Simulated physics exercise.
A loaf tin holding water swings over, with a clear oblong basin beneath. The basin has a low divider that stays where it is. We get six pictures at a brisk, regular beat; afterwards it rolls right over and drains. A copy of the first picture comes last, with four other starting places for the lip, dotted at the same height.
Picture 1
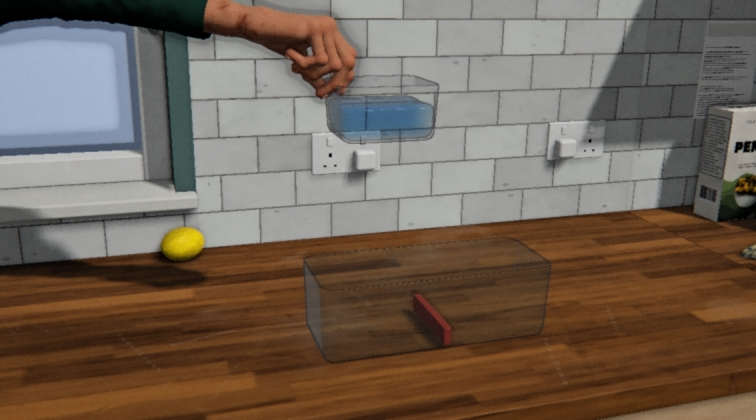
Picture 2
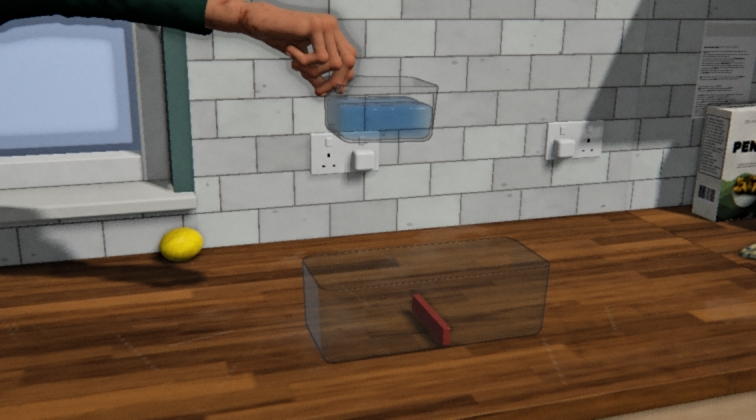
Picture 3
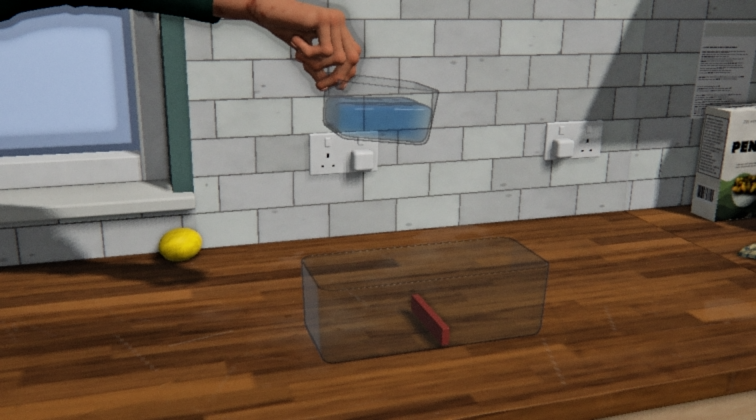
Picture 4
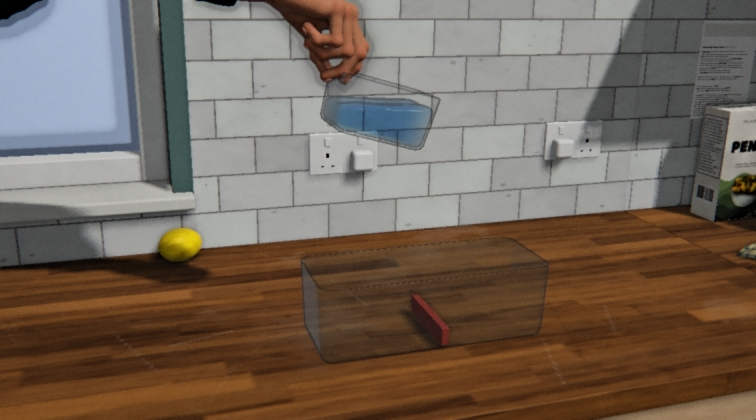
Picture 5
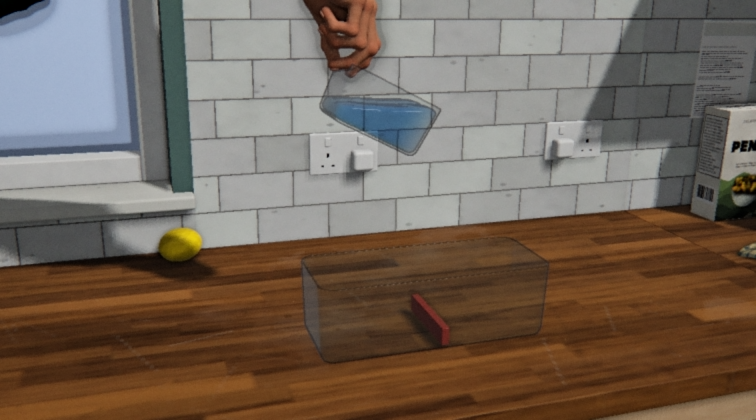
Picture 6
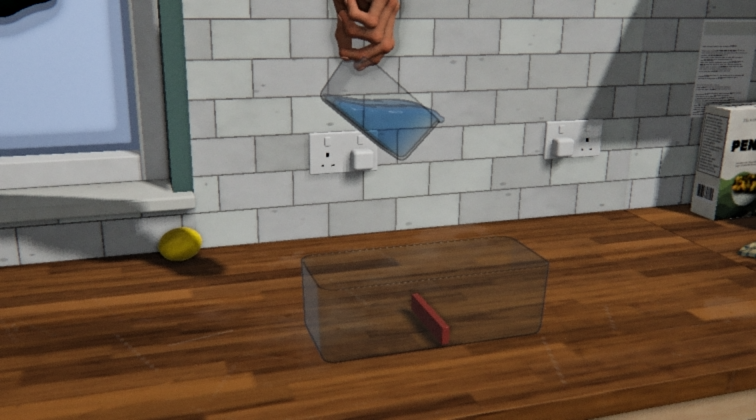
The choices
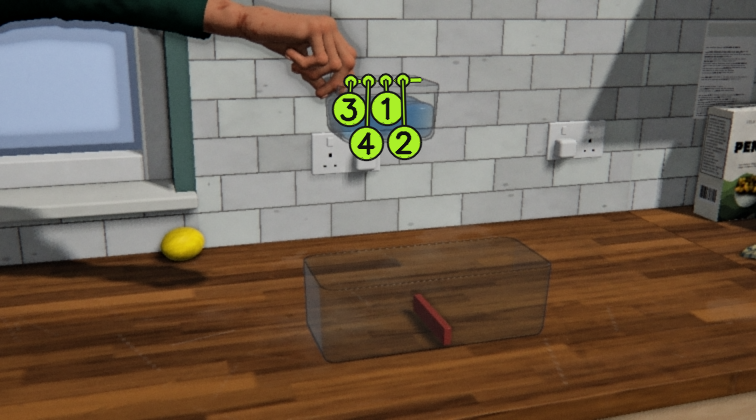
A hand tilting a clear container of blue water steadily to the right above a transparent oblong basin on a wooden worktop.
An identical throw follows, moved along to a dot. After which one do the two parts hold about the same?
It is 1.
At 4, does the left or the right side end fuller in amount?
The left one.
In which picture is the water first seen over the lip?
Picture 6.
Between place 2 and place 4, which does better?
2 it is.
On the marked copy, 1 at (385, 80); 2 at (402, 80); 3 at (350, 81); 4 at (368, 81).
If 1 is chosen, about 51 % ends left of the wall and 46 % right of it.
If 2 is chosen, about 37 % ends left of the wall and 60 % right of it; 3 % is lost outside.
If 3 is chosen, about 77 % ends left of the wall and 19 % right of it; 4 % is lost outside.
If 4 is chosen, about 76 % ends left of the wall and 19 % right of it; 5 % is lost outside.
